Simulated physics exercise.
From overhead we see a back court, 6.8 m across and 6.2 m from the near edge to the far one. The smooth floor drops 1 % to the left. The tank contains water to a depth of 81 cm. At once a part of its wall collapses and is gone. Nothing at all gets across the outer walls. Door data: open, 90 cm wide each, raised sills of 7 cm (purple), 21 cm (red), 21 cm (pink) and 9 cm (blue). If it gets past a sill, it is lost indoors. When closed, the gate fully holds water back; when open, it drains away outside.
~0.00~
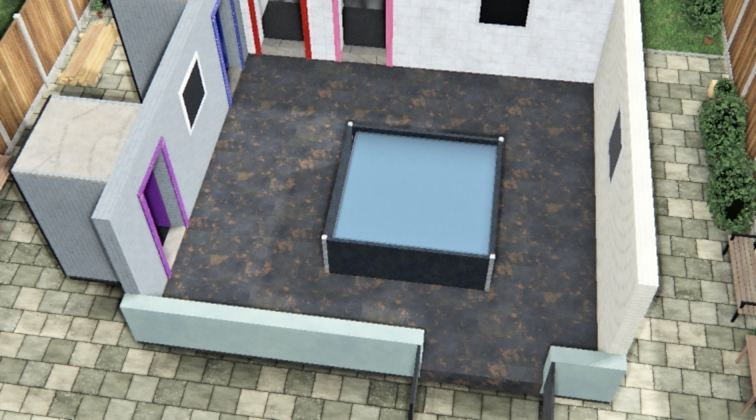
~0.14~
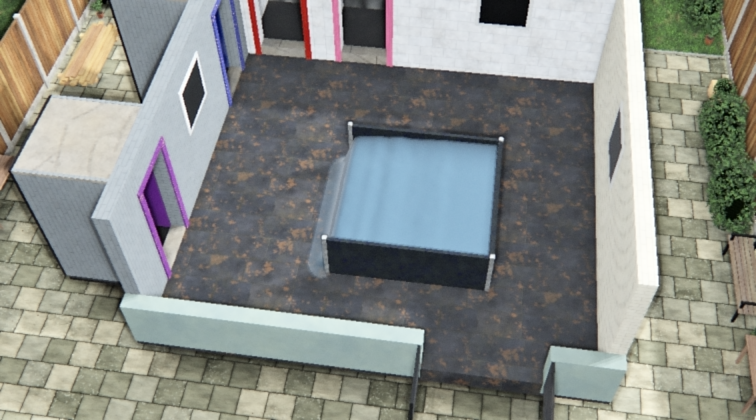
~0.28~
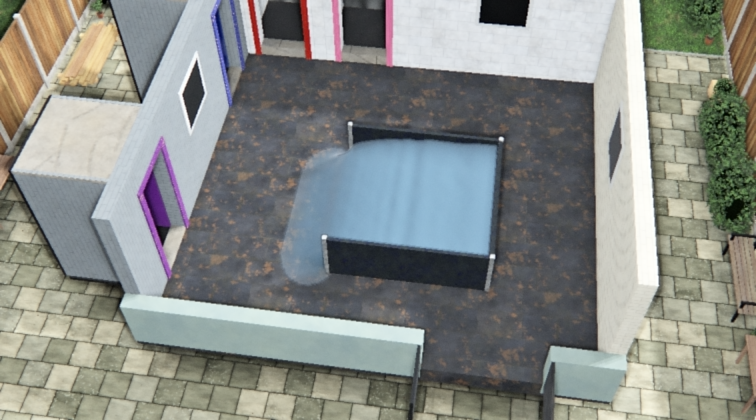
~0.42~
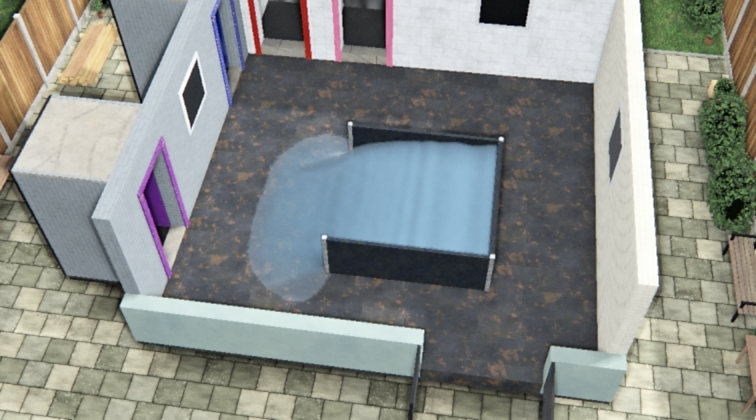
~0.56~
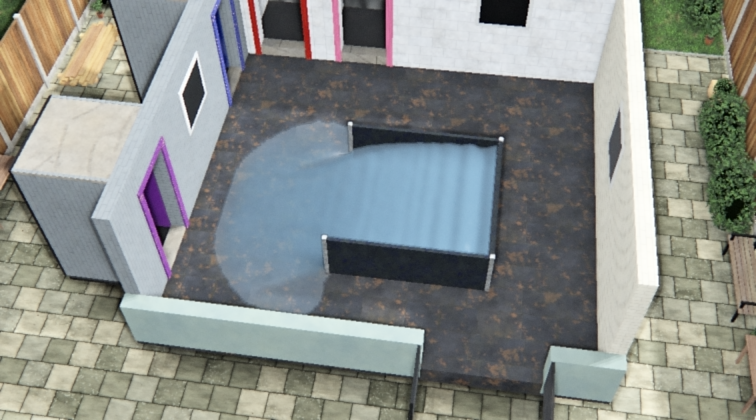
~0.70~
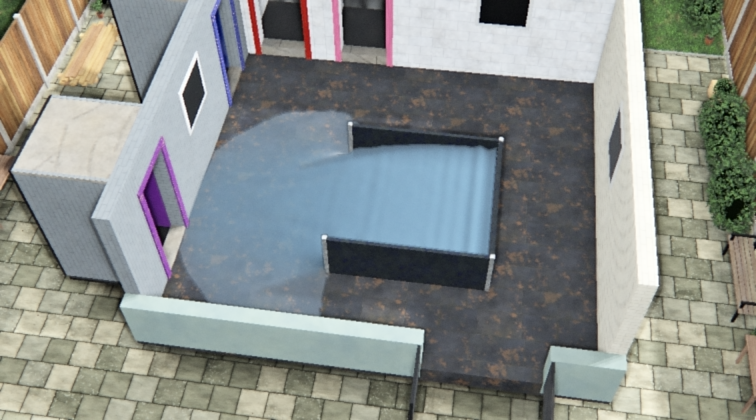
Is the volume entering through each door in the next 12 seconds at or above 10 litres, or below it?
Result: The purple door lets in a larger amount than the limit; the red door lets in a larger amount than the limit; the pink door lets in a smaller amount than the limit; the blue door lets in a larger amount than the limit.
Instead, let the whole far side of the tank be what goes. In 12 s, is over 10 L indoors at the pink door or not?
Then: Pink beyond it.
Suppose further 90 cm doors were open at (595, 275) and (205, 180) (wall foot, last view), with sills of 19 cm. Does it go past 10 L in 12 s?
Less, more.
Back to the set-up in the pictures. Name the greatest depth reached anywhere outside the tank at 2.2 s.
I'd say near 54 centimetres.
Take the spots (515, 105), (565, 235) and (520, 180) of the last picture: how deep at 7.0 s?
Around 4 cm, 11 cm and 2 cm, in the order given.
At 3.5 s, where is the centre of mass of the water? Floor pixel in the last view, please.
At about (295, 192).
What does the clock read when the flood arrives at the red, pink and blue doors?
Red = 2.0 s, pink = 2.6 s, blue = 1.2 s.
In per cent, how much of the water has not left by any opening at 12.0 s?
I'd say close to 66 percent is still there.
After 1.4 s water covers 35 % of the floor and is deepest (53 cm) near (198, 196); purple door 31 cm at the sill, 103 L in, red door not reached, pink door not reached, blue door 13 cm at the sill, 0 L in.
After 2.2 s water covers 35 % of the floor and is deepest (54 cm) near (157, 311); purple door 38 cm at the sill, 313 L in, red door 30 cm at the sill, 4 L in, pink door not reached, blue door 19 cm at the sill, 15 L in.
After 3.5 s water covers 55 % of the floor and is deepest (38 cm) near (246, 63); purple door 29 cm at the sill, 581 L in, red door 36 cm at the sill, 110 L in, pink door 15 cm at the sill, 0 L in, blue door 20 cm at the sill, 58 L in.
After 7.0 s water covers 100 % of the floor and is deepest (17 cm) near (589, 237); purple door 13 cm at the sill, 790 L in, red door 15 cm at the sill, 157 L in, pink door 11 cm at the sill, 0 L in, blue door 16 cm at the sill, 193 L in.
After 12.0 s water covers 100 % of the floor and is deepest (12 cm) near (405, 97); purple door 8 cm at the sill, 821 L in, red door 8 cm at the sill, 157 L in, pink door 7 cm at the sill, 0 L in, blue door 9 cm at the sill, 223 L in.
